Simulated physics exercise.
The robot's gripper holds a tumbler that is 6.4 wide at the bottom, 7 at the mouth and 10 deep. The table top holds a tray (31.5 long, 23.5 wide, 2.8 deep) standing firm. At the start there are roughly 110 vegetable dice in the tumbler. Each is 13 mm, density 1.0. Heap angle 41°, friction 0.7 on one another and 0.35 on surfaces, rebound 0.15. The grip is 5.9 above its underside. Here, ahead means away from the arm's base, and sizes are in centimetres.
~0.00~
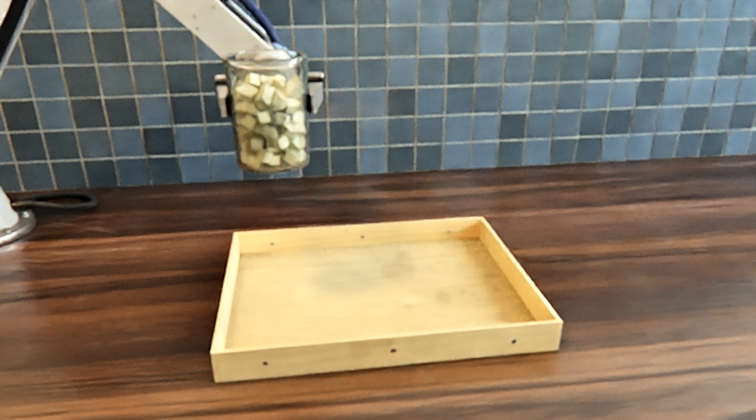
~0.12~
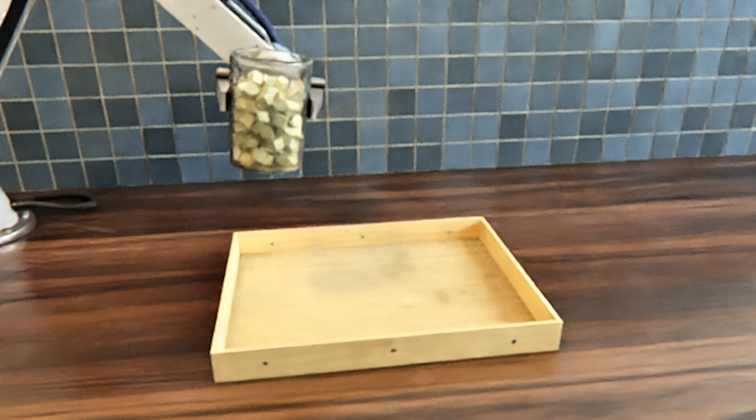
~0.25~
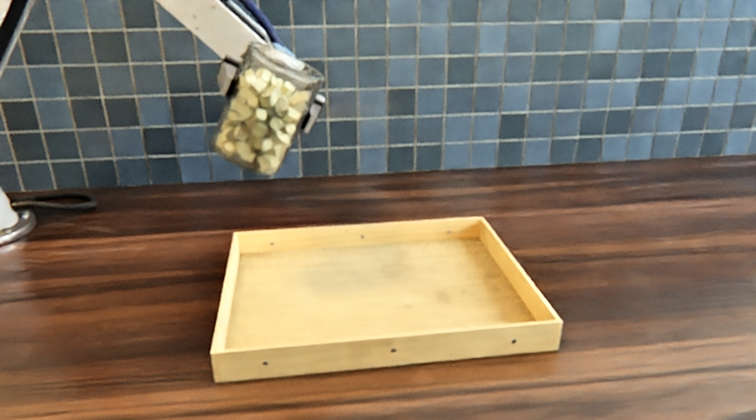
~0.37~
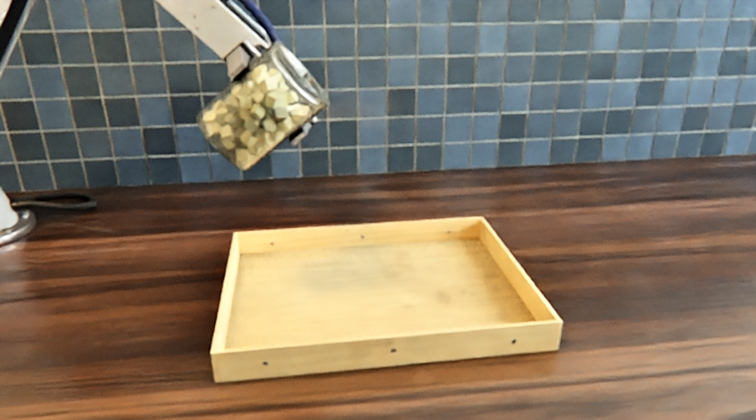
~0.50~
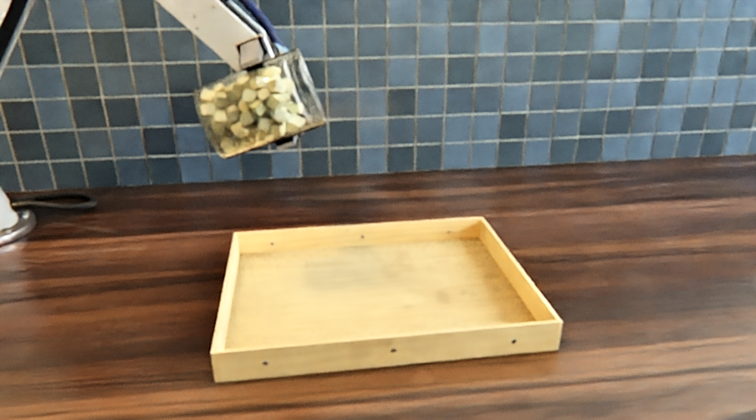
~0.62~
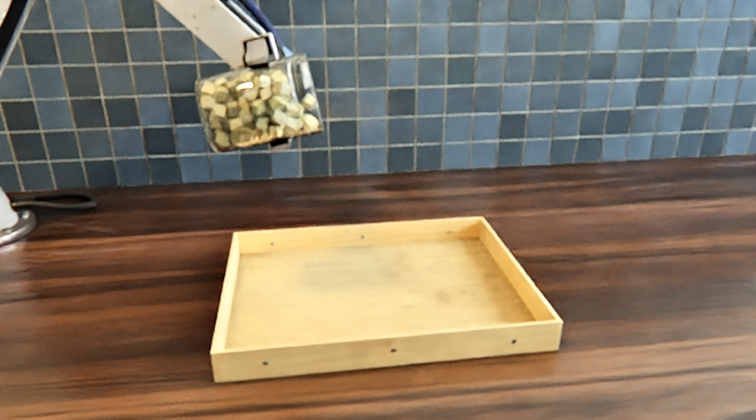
A robot gripper holding a clear tumbler full of pale vegetable dice above a wooden table turns it from upright to nearly horizontal, its mouth swinging right, while the empty tray below stays still and the dice remain inside.
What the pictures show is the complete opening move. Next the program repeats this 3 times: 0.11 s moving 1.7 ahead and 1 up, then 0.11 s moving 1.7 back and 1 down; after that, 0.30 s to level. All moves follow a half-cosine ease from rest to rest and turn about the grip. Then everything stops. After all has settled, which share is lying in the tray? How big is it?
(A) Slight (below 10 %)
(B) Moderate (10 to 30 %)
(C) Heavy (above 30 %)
The answer is B.
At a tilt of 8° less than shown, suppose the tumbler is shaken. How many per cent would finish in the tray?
About 5 percent.
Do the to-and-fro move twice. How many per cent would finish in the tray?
About 10 per cent, then.
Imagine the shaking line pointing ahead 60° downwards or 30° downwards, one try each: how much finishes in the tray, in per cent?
You'd get some 5 per cent with the first setting and some 5 per cent with the second.
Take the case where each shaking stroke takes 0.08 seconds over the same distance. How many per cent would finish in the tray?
That would give around 45 per cent.
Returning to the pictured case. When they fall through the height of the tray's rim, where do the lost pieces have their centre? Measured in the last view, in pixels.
They come down centred close to (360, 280).
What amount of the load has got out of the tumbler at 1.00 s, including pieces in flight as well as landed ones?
Share gone by then: Close to 5 %.
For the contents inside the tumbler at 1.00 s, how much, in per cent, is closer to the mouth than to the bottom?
I'd say close to 55 per cent.
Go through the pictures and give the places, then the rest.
In the first frame, the tumbler middle at (270, 112), level; upper third of the load around (268, 98), from x 240 to 300, top at y 85; 106 in the tumbler.
In the second frame, the tumbler middle at (269, 112), tilted 8° forward; upper third of the load around (268, 98), from x 240 to 300, top at y 80.
In the third frame, the tumbler middle at (265, 111), tilted 27° forward; upper third of the load around (260, 97), from x 225 to 305, top at y 80.
In the fourth frame, the tumbler middle at (262, 109), tilted 52° forward; upper third of the load around (258, 94), from x 210 to 300, top at y 75.
In the fifth frame, the tumbler middle at (260, 106), tilted 71° forward; upper third of the load around (258, 91), from x 210 to 295, top at y 75.
In the sixth frame, the tumbler middle at (260, 105), tilted 79° forward; upper third of the load around (251, 90), from x 210 to 310, top at y 75; 106 in the tumbler.
After 1.00 s, tilted 79° forward, highest piece 24 above the table; 100 in the tumbler, 3 in the tray, 3 in flight or on a rim.
After 1.39 s, tilted 56° forward, highest piece 24 above the table; 85 in the tumbler, 19 in the tray, 2 in flight or on a rim.
After 1.78 s, level, highest piece 24 above the table; 85 in the tumbler, 21 in the tray.
After 2.83 s, level, highest piece 24 above the table; 85 in the tumbler, 21 in the tray.
In the end, 85 in the tumbler, 21 in the tray. That is 20 % in the tray.
